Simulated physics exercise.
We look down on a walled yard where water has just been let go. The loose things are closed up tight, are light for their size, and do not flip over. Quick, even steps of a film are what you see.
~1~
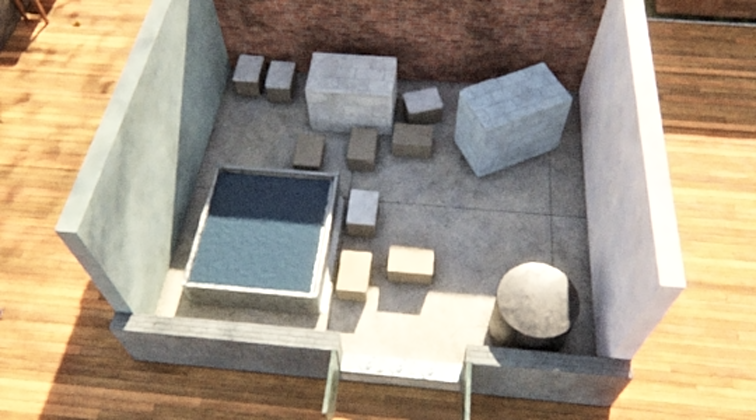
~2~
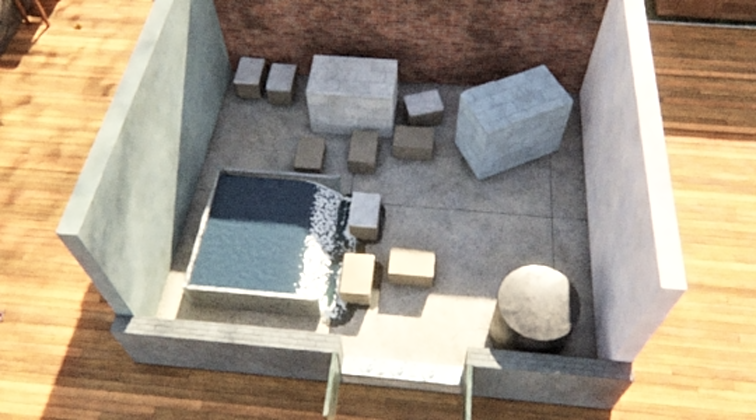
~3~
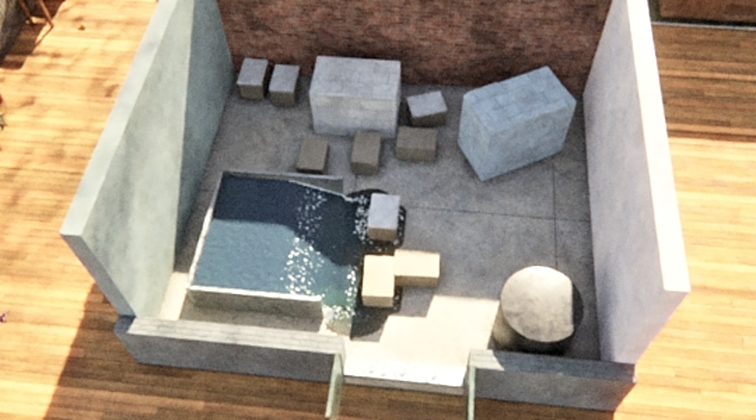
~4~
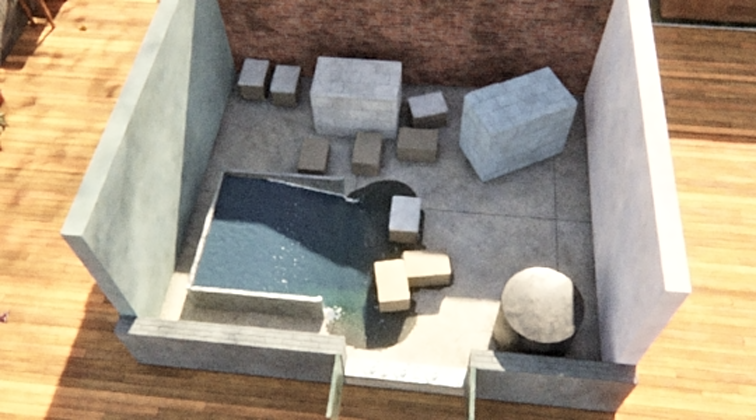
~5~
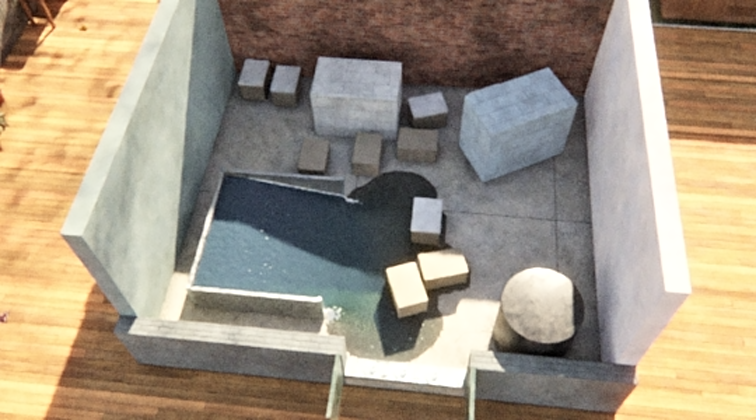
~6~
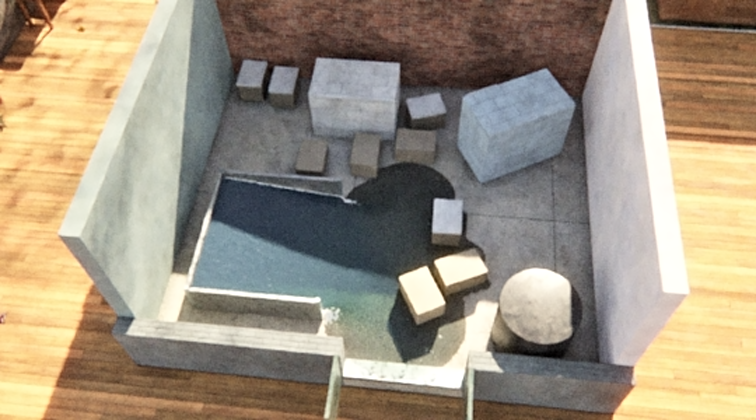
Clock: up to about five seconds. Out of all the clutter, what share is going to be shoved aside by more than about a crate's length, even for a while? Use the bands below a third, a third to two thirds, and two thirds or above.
It falls below a third.
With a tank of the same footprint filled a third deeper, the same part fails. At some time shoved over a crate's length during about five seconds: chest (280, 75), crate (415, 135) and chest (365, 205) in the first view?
Taking each in turn, the answer is came up short, came up short, did it.
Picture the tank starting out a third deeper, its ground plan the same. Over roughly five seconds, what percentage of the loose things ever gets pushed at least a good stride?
That comes to 50 % of the lot.
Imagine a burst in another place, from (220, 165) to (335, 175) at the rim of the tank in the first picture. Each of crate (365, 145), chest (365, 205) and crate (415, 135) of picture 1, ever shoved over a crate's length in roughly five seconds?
Listed in turn, ends up that far off, never travels that far, ends up that far off.
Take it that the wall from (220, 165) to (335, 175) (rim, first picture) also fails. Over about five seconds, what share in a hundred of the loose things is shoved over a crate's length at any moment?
About 50 per cent.
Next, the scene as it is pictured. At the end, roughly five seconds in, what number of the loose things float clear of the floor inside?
Tally at that point: 4.
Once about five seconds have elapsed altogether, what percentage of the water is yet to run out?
86 %.
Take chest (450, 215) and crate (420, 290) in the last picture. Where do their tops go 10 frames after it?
(583, 195) and (466, 335), roughly.
A moment on, 3 of 10 are well off their spots; 1 afloat.
Next, 3 of 10 are well off their spots; 3 afloat.
Later, 3 of 10 are well off their spots; 2 afloat.
In the end, 3 of 10 are well off their spots, and 3 have been at some point; 4 afloat.
